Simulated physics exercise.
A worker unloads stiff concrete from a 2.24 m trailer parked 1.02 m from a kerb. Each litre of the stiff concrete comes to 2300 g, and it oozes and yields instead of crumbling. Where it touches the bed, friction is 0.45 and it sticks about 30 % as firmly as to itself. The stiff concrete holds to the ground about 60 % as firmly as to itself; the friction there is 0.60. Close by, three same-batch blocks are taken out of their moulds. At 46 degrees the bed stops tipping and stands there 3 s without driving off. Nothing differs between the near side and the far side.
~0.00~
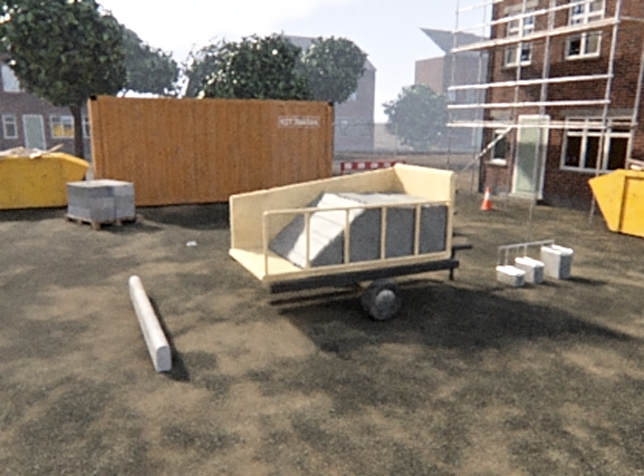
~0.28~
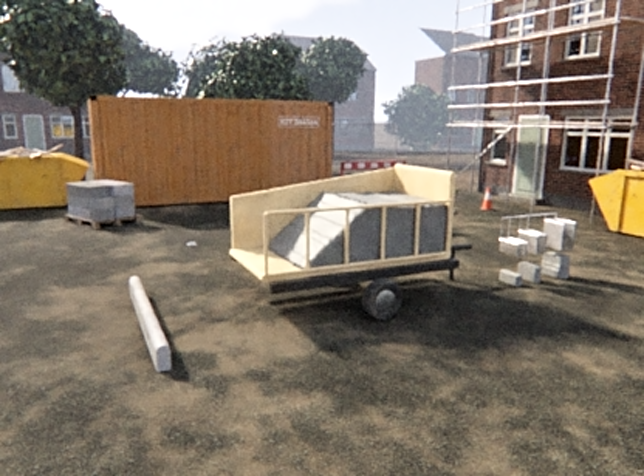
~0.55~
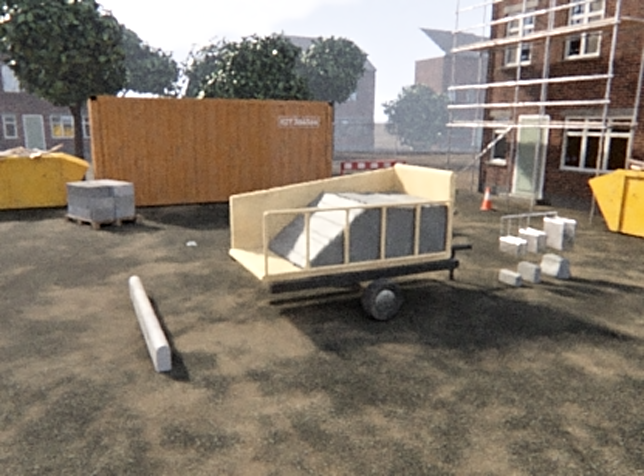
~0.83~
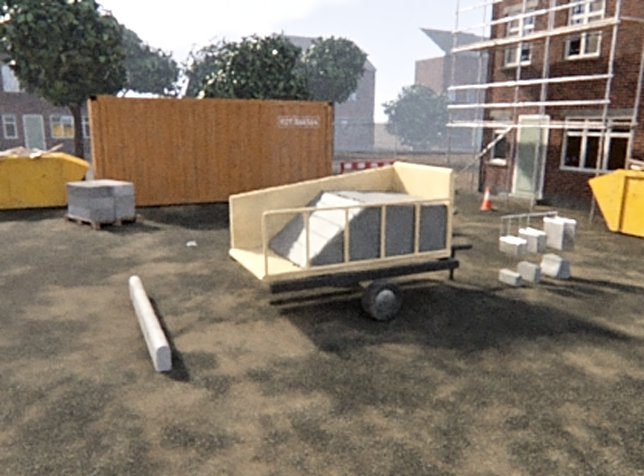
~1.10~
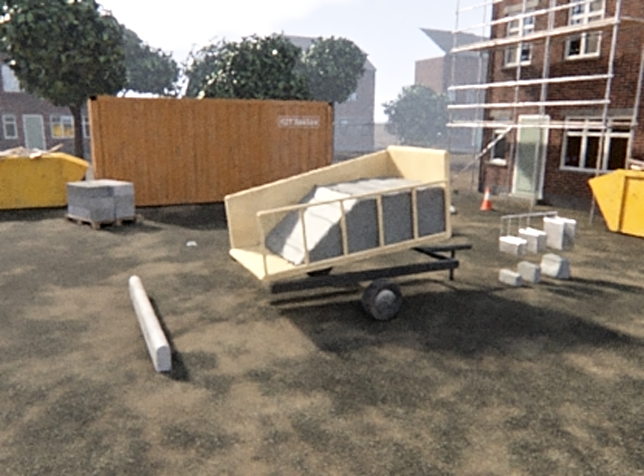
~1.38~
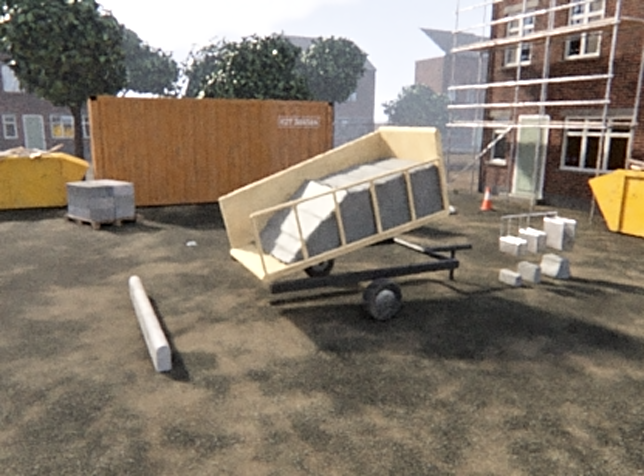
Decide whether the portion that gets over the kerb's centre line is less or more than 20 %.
It's greater than 20 %.
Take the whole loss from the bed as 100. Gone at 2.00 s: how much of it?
Close to 0 percent.
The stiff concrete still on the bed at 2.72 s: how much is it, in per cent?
I reckon it's some 40 %.
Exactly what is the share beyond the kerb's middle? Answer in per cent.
That share is some 40 percent.
After 2.00 s, the tilt is 28 degrees, 98 % is on the bed and 0 % past the kerb's middle.
After 2.72 s, the tilt is 45 degrees, 39 % is on the bed and 2 % past the kerb's middle.
After 3.45 s, the tilt is 46 degrees, none is on the bed and 38 % past the kerb's middle.
After 4.18 s, the tilt is 46 degrees, none is on the bed and 39 % past the kerb's middle.
After 5.88 s, at the end, the tilt is 46 degrees, none is on the bed and 39 % past the kerb's middle.
